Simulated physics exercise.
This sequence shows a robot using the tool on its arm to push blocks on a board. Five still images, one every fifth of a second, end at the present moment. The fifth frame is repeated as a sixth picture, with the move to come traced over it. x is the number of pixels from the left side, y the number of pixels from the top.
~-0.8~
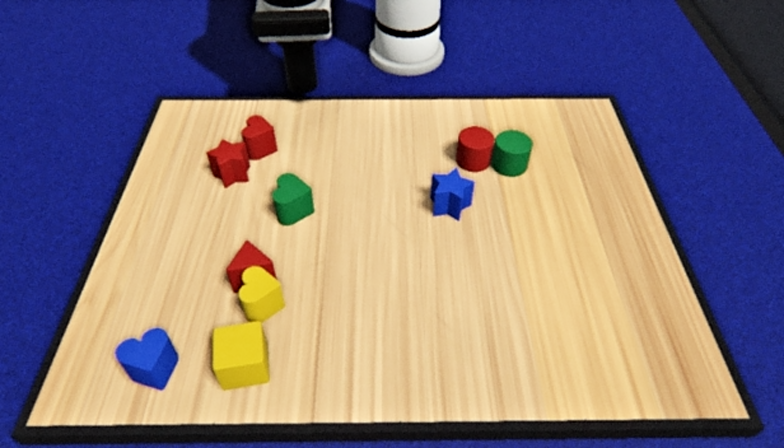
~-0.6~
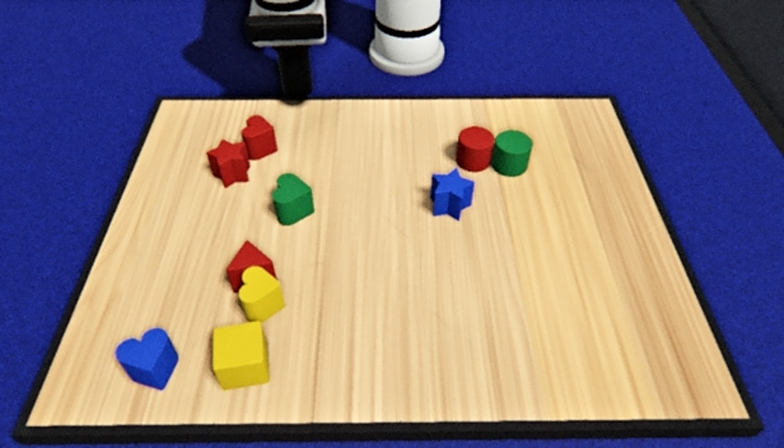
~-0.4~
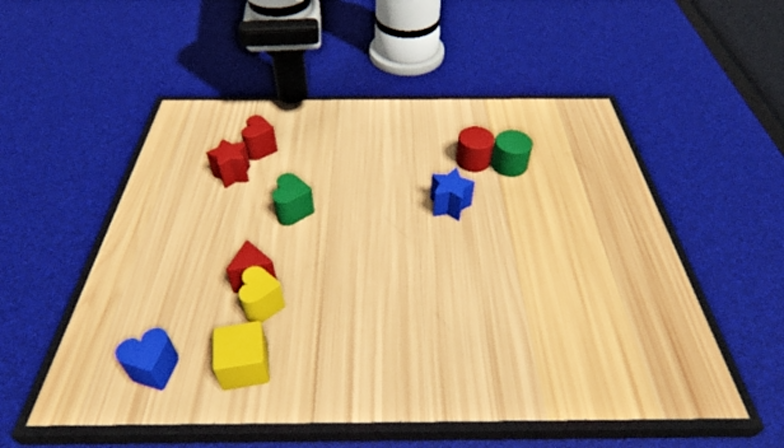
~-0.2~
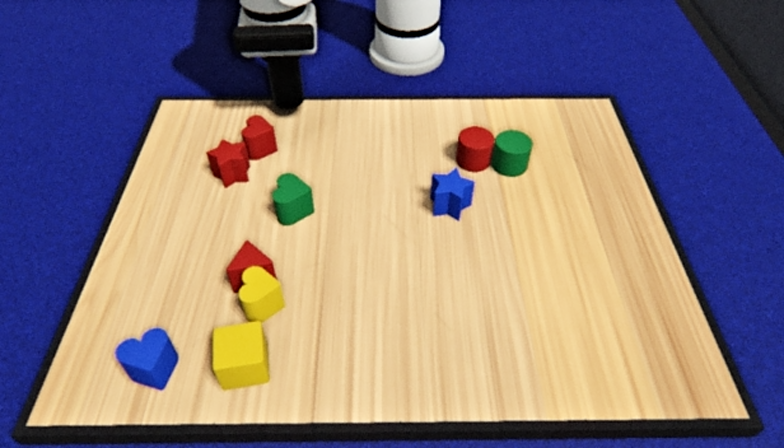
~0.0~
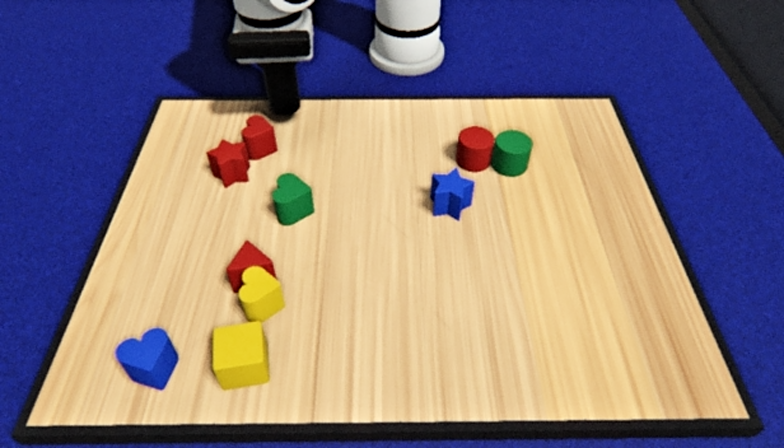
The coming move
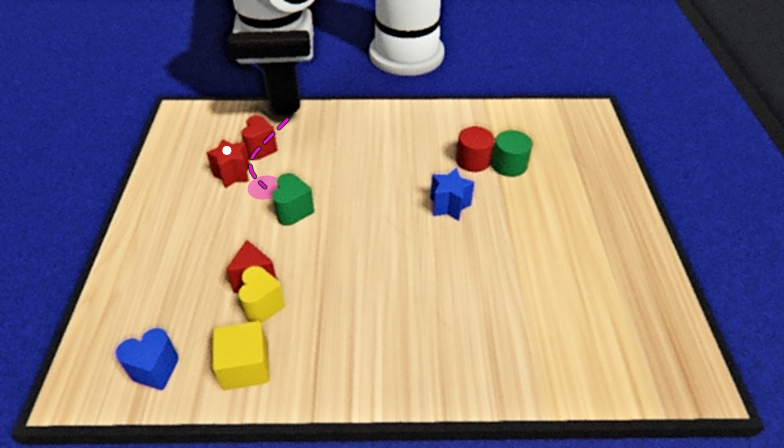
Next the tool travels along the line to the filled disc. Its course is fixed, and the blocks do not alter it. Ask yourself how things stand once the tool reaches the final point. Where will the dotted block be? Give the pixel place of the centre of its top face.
(206, 183)
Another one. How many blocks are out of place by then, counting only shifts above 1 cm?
Two blocks move.
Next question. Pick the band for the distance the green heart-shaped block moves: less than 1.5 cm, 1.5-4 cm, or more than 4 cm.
I reckon it covers less than 1.5 cm.
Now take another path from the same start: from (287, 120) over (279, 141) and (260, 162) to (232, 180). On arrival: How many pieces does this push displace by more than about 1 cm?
Counting only shifts above 1 cm, I get two blocks.
The line goes from (287, 120) through (267, 140) and (250, 164) to (265, 187); the dot is on the red star block.
On the path given first. One third of the way, tool (264, 127); red star block (225, 154), turned 20° clockwise; red heart-shaped block (250, 135), turned 20° anticlockwise.
Two thirds of the way, tool (247, 151); red star block (210, 175), turned 70° clockwise; red heart-shaped block (239, 161), turned 55° anticlockwise.
At the end, tool (262, 174); red star block (206, 183), turned 105° clockwise; red heart-shaped block (242, 185); green heart-shaped block unmoved.
